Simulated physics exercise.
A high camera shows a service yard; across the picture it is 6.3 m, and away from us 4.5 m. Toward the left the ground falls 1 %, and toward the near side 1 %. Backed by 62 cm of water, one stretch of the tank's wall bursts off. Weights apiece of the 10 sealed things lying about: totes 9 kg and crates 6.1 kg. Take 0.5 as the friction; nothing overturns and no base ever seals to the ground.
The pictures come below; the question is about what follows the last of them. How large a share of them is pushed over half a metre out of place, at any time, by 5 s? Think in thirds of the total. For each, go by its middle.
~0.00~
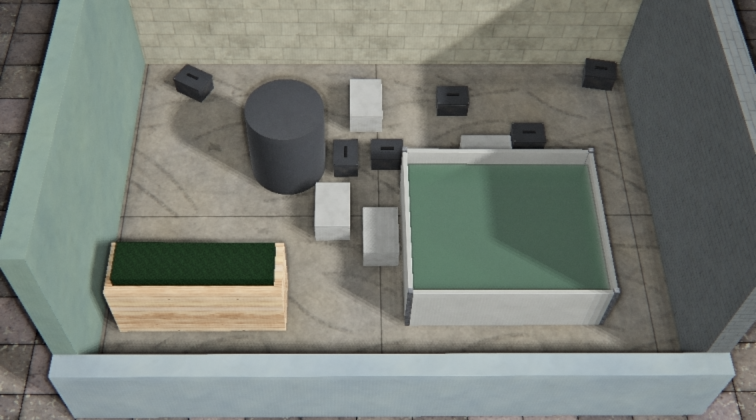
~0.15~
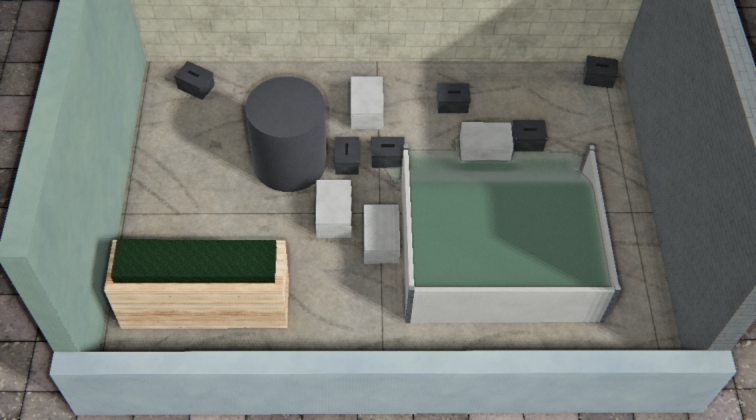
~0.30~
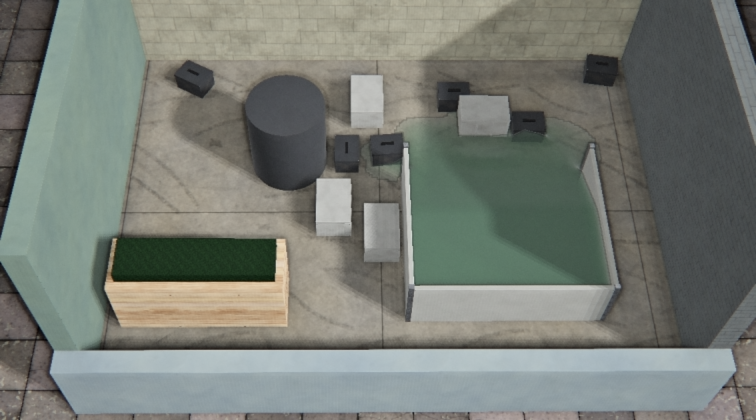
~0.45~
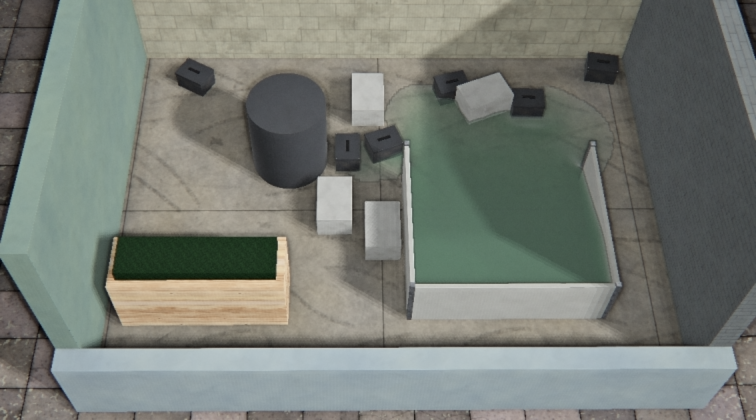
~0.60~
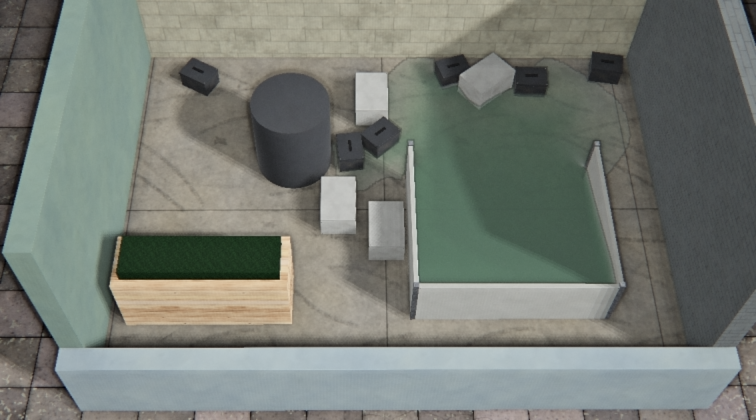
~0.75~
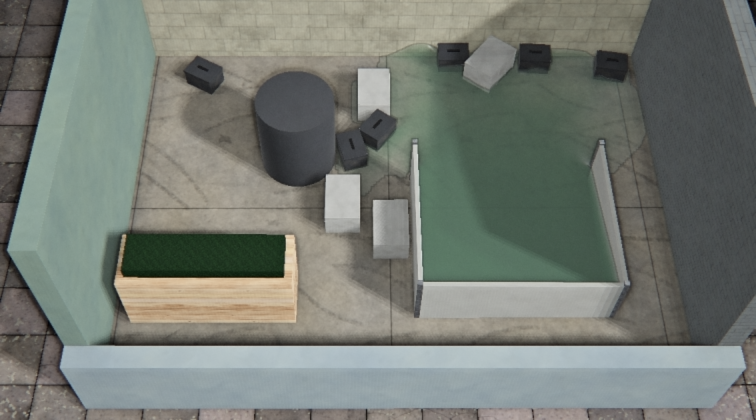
My answer: Two thirds or more of the total.
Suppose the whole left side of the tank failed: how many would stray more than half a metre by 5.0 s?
Result: 5 of them.
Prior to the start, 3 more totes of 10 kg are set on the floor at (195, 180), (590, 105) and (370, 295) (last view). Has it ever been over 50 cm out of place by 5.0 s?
Note, in sequence: Over threshold; over threshold; under threshold.
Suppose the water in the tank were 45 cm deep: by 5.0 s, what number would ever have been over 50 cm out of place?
In that case the number is 8.
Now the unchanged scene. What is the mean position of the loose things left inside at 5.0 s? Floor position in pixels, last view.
Mean position approx. (317, 225).
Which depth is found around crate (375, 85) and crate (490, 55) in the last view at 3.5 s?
Depth approx. 4 cm / 13 cm.
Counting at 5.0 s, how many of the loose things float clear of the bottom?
The number is 7.
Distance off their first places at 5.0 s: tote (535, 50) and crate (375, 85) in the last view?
Respectively, 60 centimetres and 300 centimetres.
After 1.1 s 4 of 10 are over 50 cm from their spots; 4 afloat.
After 2.2 s 5 of 10 are over 50 cm from their spots; 5 afloat.
After 3.5 s 7 of 10 are over 50 cm from their spots; 5 afloat.
After 5.0 s 10 of 10 are over 50 cm from their spots, and 10 have been at some point; 7 afloat.
